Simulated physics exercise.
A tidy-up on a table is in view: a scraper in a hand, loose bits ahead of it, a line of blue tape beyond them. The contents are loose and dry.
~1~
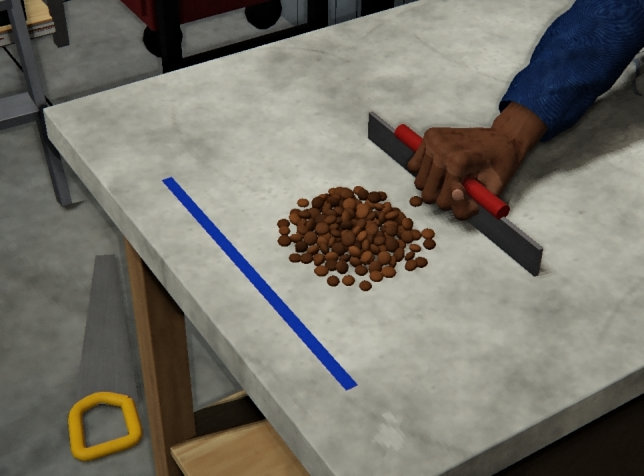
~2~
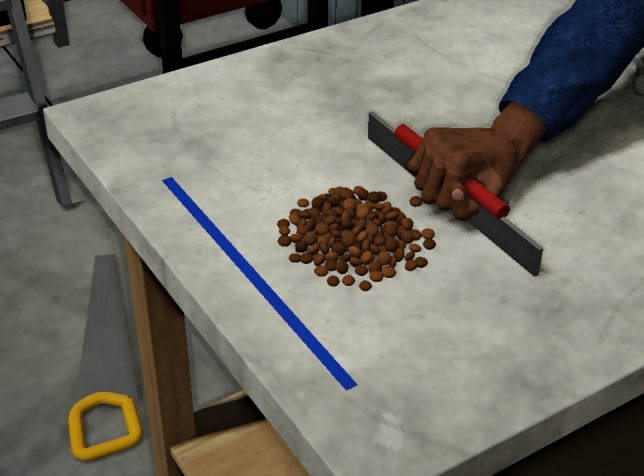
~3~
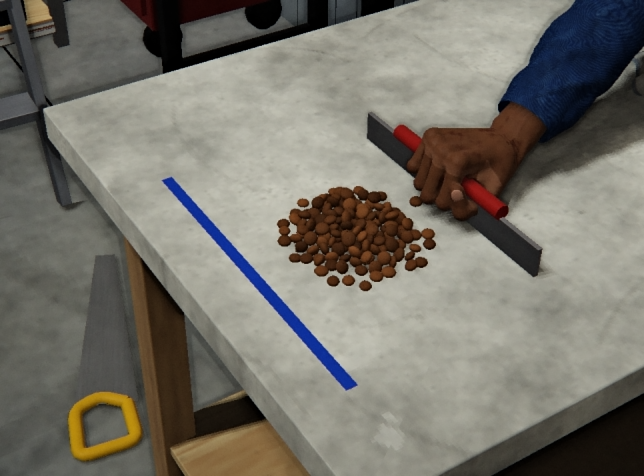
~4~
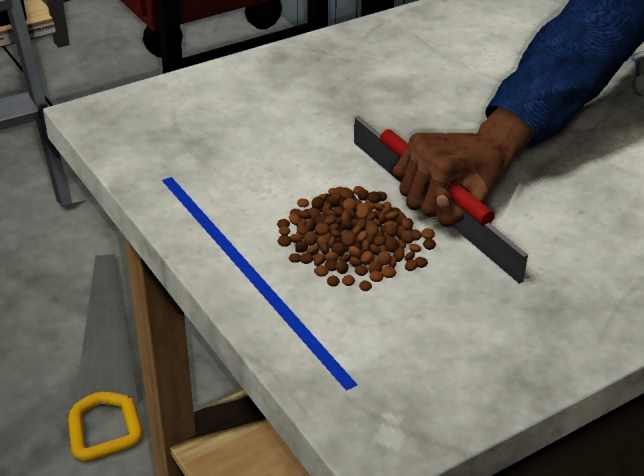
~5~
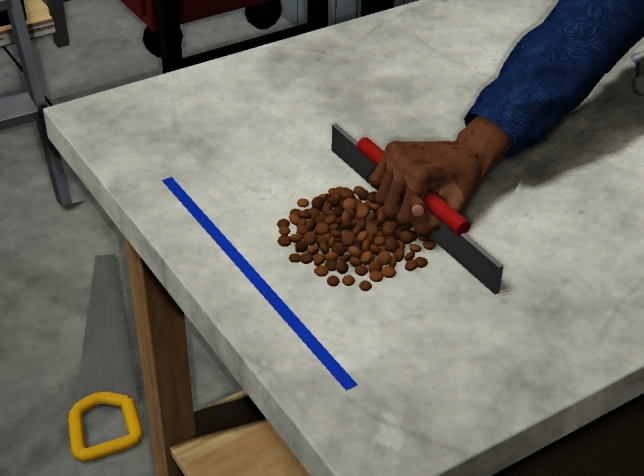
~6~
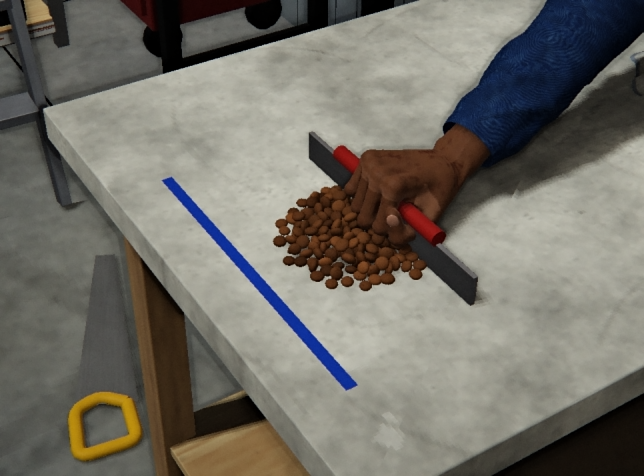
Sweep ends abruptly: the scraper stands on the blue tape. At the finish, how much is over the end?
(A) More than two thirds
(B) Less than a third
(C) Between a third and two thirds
The answer is C.
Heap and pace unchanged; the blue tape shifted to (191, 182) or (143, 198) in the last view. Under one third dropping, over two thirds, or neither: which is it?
For the first line it's below one third, and for the second it's over two thirds.
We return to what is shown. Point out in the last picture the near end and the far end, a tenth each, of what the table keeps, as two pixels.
You'd mark the near end at (271, 338) and the far end at (183, 230).
Shortly afterwards, scraper still moving, near (315, 225); heap all on the table, its front near (226, 284).
Next, scraper stopped at the blue tape; heap near a quarter over the edge.
Some moments later, scraper stopped at the blue tape; heap near a third over the edge.
In the end, scraper stopped at the blue tape; heap near half over the edge.
